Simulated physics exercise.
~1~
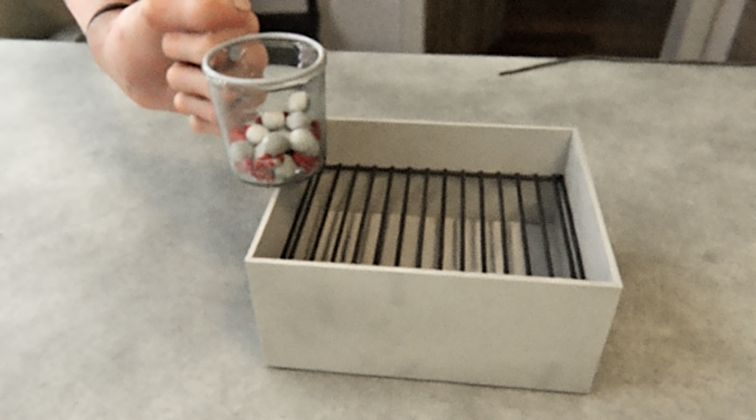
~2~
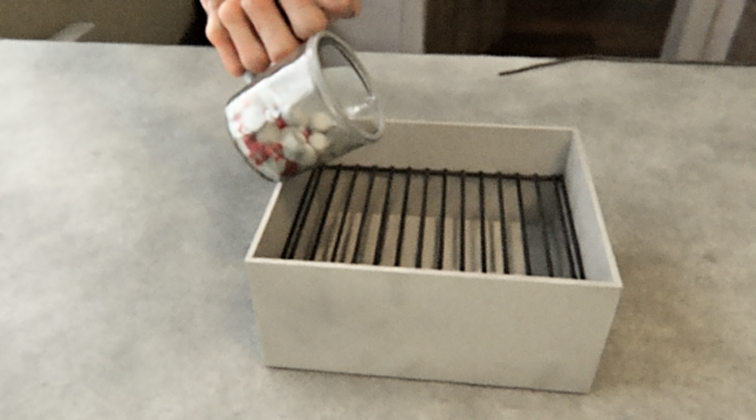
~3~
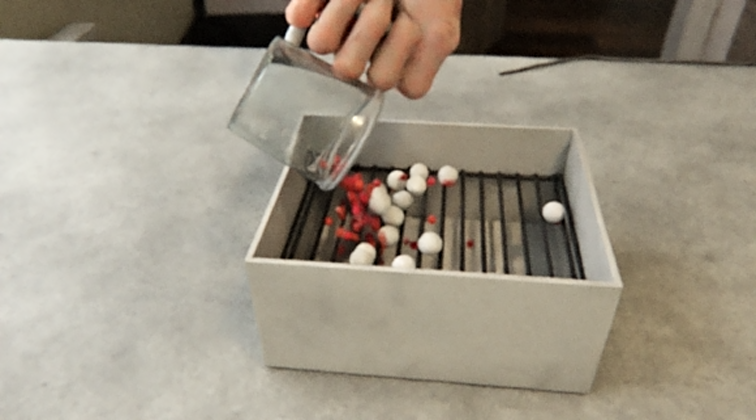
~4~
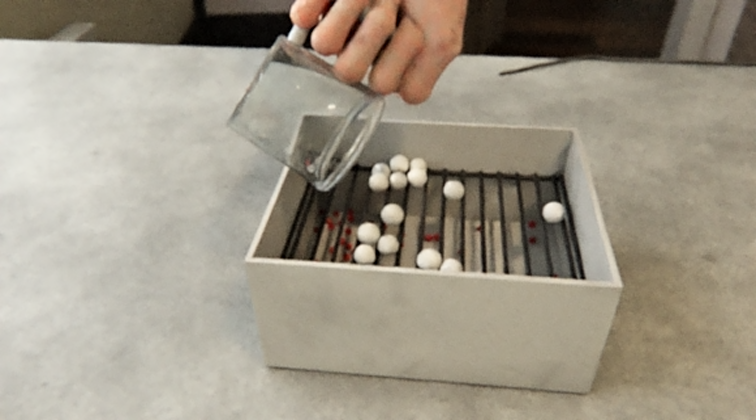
At the start, a hand holds a clear cup of white and red pieces upright above the left side of a pale, open box with a black wire rack inside. The hand tips the cup to the right, and the pieces slide toward its rim. Then the cup turns steeply downward and the mix spills out, white balls scattering over the wires while the small red bits tumble among them. In the end, the cup is nearly empty and still tilted, the white balls rest on the wires, and nearly all the red bits have dropped between them.
